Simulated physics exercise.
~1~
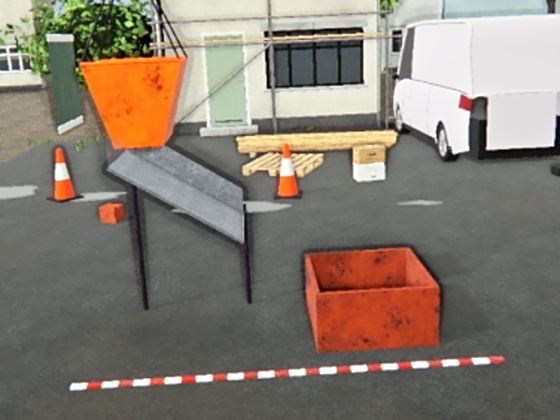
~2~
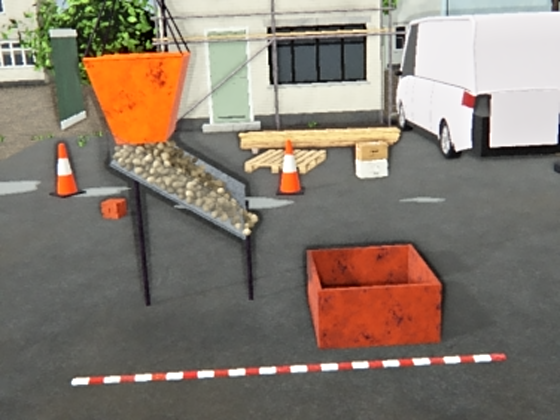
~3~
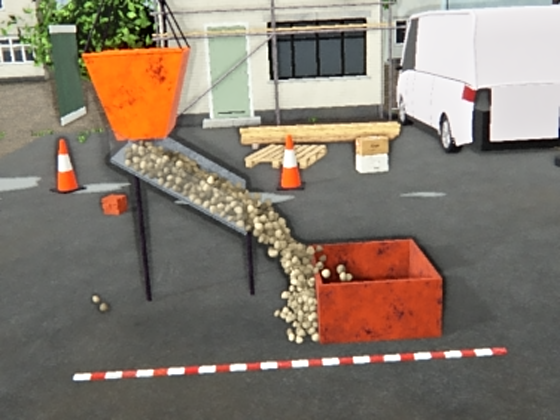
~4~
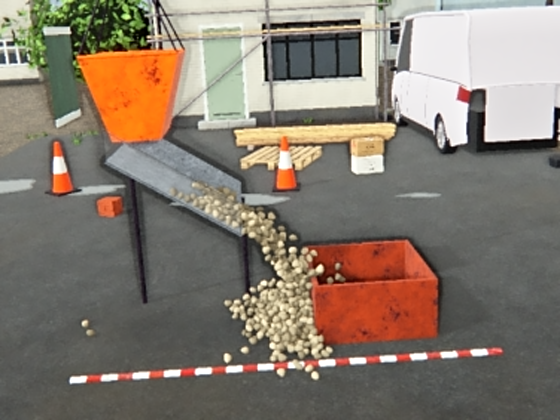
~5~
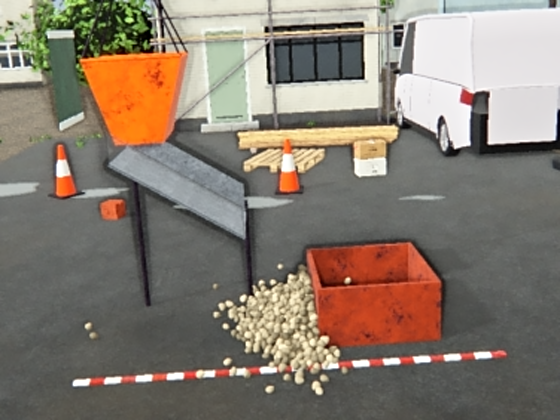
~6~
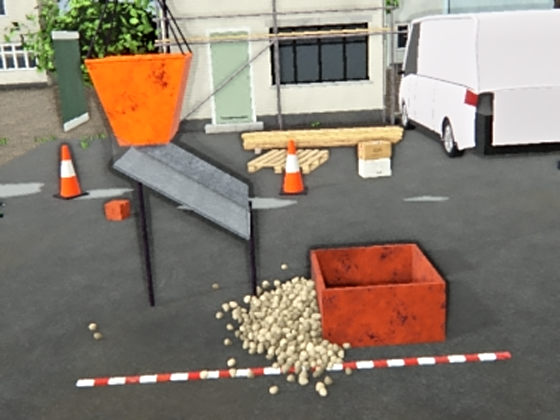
The clip opens on a paved yard where an orange hopper hangs above a sloping grey steel chute, with an open red bin on the ground to the lower right. Pale, rounded stones drop from the hopper and spread down the chute. They pour off its lower end towards the bin, but most fall short and pile up against its left side, while a few go in. The chute empties as the last stones tumble down. At the end the stones lie still in a broad heap left of the bin, some spilling across the red-and-white striped staff.
